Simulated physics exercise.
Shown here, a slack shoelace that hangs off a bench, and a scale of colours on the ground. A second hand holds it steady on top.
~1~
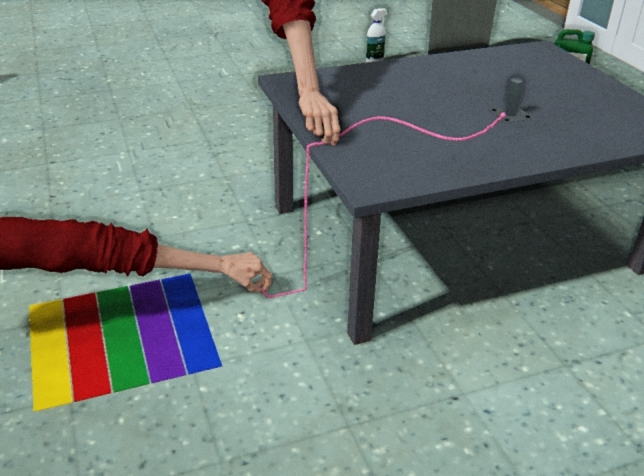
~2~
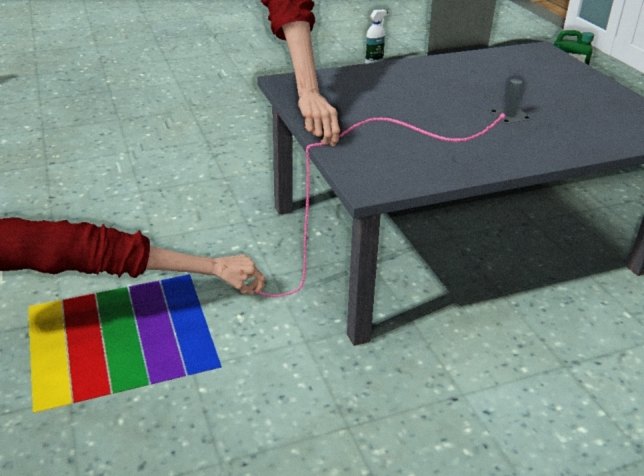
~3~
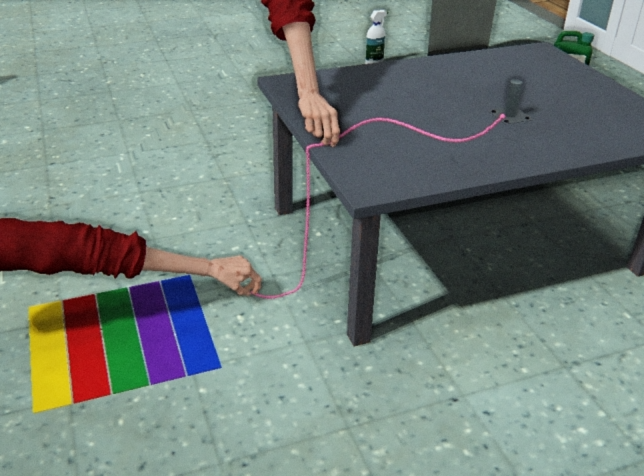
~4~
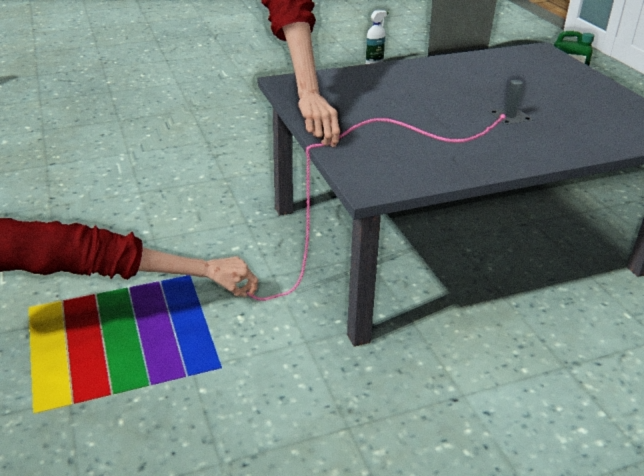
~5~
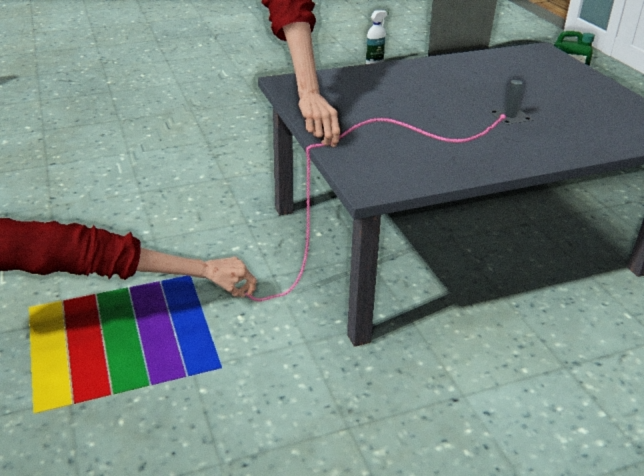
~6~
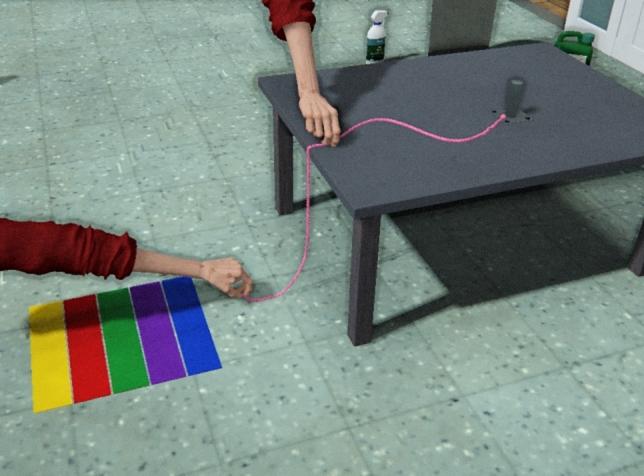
The video shows a pink shoelace running slackly across a dark bench and over its edge, one hand resting on it there, while a lower hand holding its end shifts slightly left beside a colour scale on the floor.
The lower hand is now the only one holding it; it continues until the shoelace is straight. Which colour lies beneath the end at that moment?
Red.
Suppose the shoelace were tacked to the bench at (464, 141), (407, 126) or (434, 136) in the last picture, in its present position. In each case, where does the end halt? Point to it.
(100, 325), (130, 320), (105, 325).
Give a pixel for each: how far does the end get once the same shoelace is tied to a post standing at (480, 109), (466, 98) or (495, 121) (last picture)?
Close to (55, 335), (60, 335) and (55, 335) in that order.
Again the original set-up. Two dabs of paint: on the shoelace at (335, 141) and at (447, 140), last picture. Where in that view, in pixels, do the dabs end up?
First: (287, 166). Second: (422, 128).
Soon after, end near (140, 316); over purple.
After that, end near (104, 323); over green.
At the stop, end near (82, 328); over red. The end stops over the red strip.
